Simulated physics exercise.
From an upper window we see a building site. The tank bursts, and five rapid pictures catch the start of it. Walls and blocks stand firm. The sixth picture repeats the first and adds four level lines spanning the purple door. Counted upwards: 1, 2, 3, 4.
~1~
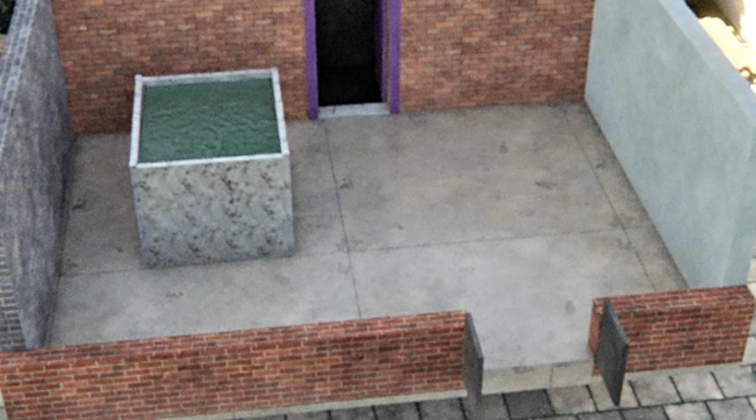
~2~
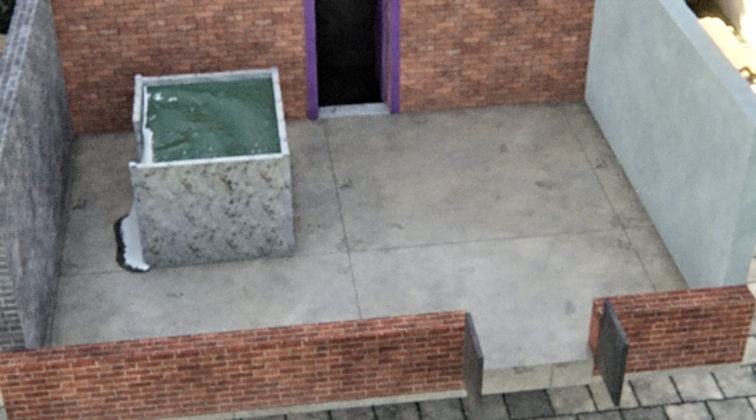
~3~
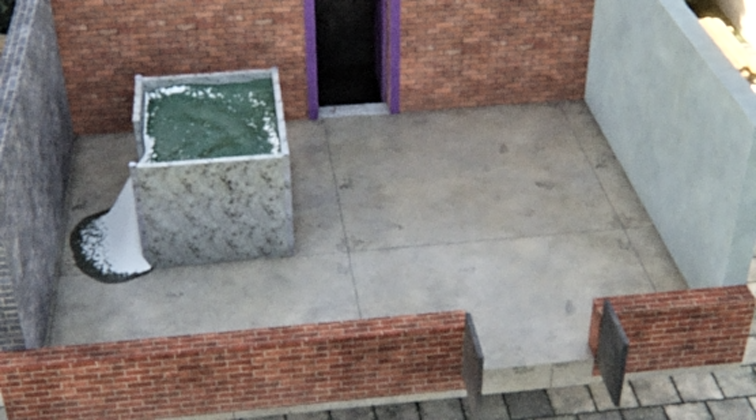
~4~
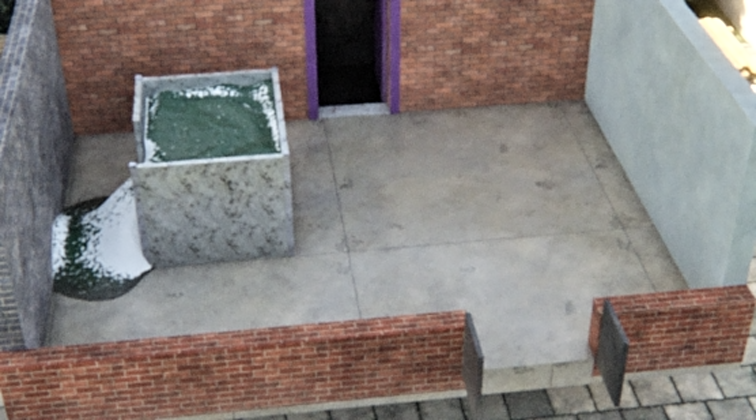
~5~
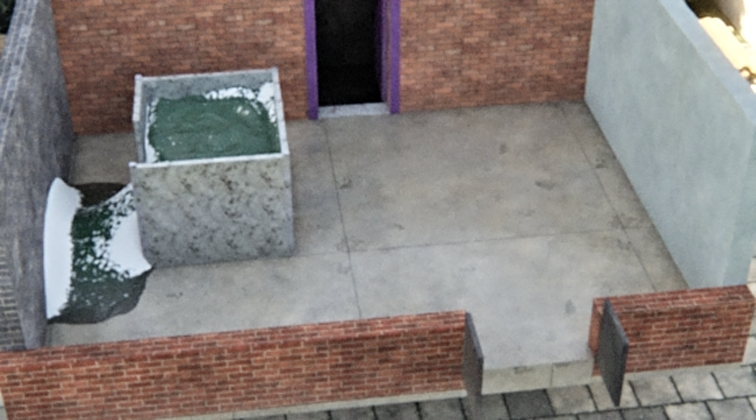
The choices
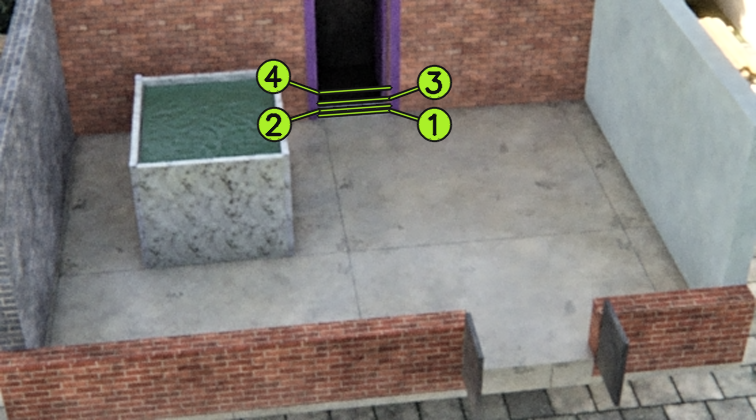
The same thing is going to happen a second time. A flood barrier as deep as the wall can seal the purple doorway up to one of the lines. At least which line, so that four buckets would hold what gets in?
Line 2 just does it.
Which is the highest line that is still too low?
Here it is line 1.
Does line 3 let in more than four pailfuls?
No, not at all.
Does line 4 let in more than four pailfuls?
No, that is safe.
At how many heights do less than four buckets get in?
Three of the four.
In lime, 1 at (354, 113); 2 at (354, 108); 3 at (354, 100); 4 at (354, 90); from the bottom up 1, 2, 3, 4.
With 1, about 9 bucketfuls get in.
With 2, a splash gets over, under a bucket.
With 3, nothing gets over.
With 4, nothing gets over.
